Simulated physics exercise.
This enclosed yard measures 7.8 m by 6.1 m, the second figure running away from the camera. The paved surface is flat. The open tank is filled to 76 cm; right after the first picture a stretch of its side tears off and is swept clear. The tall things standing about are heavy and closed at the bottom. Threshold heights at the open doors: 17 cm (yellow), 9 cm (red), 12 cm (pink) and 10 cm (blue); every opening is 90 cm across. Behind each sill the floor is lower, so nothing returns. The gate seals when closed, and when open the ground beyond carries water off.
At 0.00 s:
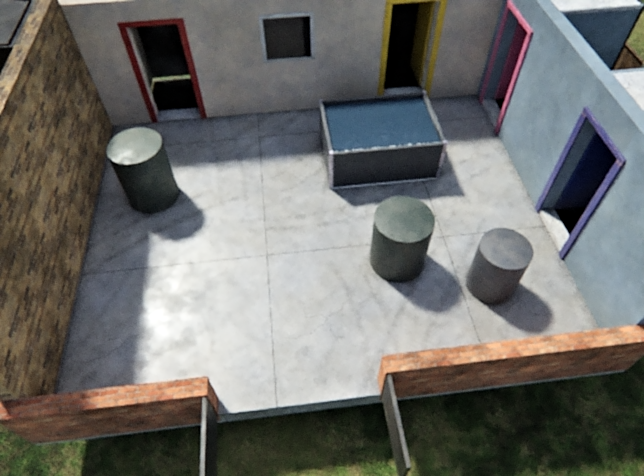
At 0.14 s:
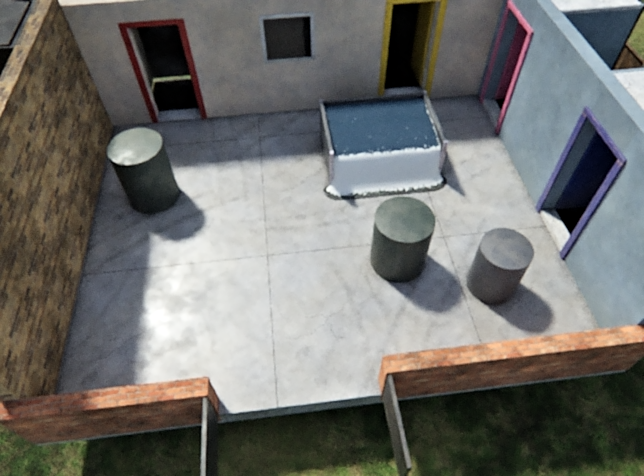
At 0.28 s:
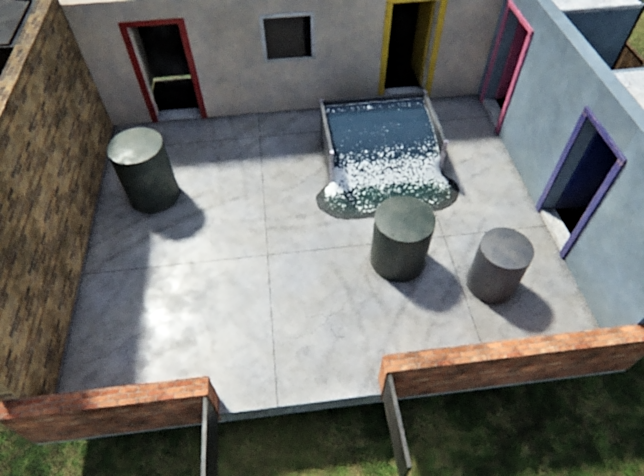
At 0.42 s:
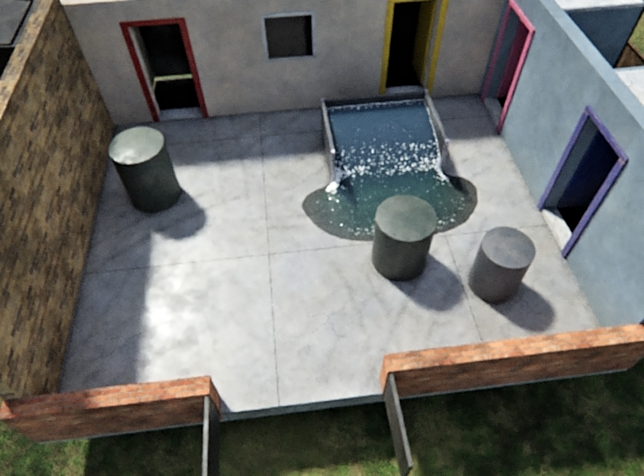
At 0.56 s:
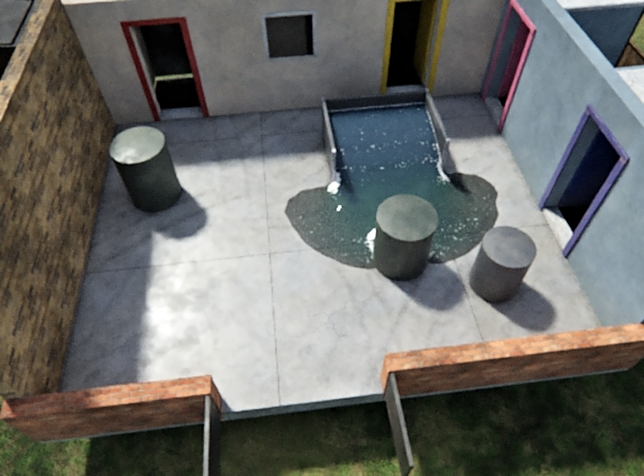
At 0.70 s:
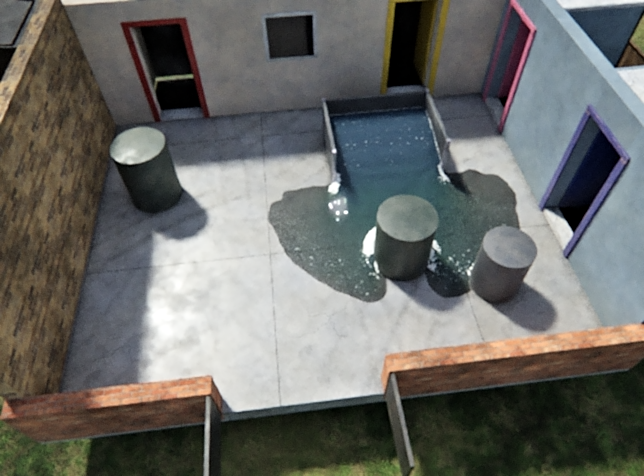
In a walled yard, water bursts from an open tank and spreads around two cylinders.
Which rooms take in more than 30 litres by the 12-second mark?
Door by door: At the yellow door it does not reach the limit; at the red door it stays under the limit; at the pink door it stays under the limit; at the blue door it goes over the limit.
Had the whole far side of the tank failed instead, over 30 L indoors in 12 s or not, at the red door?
Then: Red not over.
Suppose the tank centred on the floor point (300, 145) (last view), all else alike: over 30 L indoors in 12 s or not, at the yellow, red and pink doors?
Against that limit: Yellow below, red under, pink under.
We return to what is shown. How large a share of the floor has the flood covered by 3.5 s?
About 60 per cent.
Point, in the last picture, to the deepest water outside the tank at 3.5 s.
Near (55, 416).
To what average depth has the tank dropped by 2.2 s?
About 14 cm.
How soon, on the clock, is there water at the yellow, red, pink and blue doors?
Yellow 5.5 s, red 7.5 s, pink 4.0 s, blue 1.0 s.
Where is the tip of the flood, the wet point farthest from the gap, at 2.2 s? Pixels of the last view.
At about (150, 404).
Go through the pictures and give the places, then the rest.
The first frame shows still water, 76 cm deep, in the open tank at (380, 125).
In the second frame, the front is at (328, 190), 1.1 m from the gap at (386, 172); 0.4 m2 of floor is under water; 76 cm left at the back of the open tank.
In the third frame, the front is at (324, 204), 1.3 m from the gap at (386, 173); 1.5 m2 of floor is under water; 69 cm left at the back of the open tank.
In the fourth frame, water pours out at (387, 173) and has run 1.6 m, to (325, 227); typically 11 cm deep outside, 65 cm at the open tank's back.
In the fifth frame, water pours out at (388, 173) and has run 2.0 m, to (327, 252); typically 9 cm deep outside, 61 cm at the open tank's back.
In the sixth frame, the front is at (467, 287), 2.6 m from the gap at (388, 174); 6.8 m2 of floor is under water; 53 cm left at the back of the open tank.
After 1.4 s water covers 30 % of the floor and is deepest (44 cm) near (475, 266); yellow door not reached, red door not reached, pink door not reached, blue door 7 cm at the sill, 0 L in.
After 2.2 s water covers 40 % of the floor and is deepest (30 cm) near (608, 348); yellow door not reached, red door not reached, pink door not reached, blue door 23 cm at the sill, 24 L in.
After 3.5 s water covers 60 % of the floor and is deepest (22 cm) near (55, 416); yellow door not reached, red door not reached, pink door not reached, blue door 17 cm at the sill, 103 L in.
After 7.0 s water covers 75 % of the floor and is deepest (8 cm) near (82, 413); yellow door 3 cm at the sill, 0 L in, red door not reached, pink door 2 cm at the sill, 0 L in, blue door 6 cm at the sill, 122 L in.
After 12.0 s water covers 95 % of the floor and is deepest (6 cm) near (314, 112); yellow door 3 cm at the sill, 0 L in, red door 4 cm at the sill, 0 L in, pink door 4 cm at the sill, 0 L in, blue door 3 cm at the sill, 122 L in.
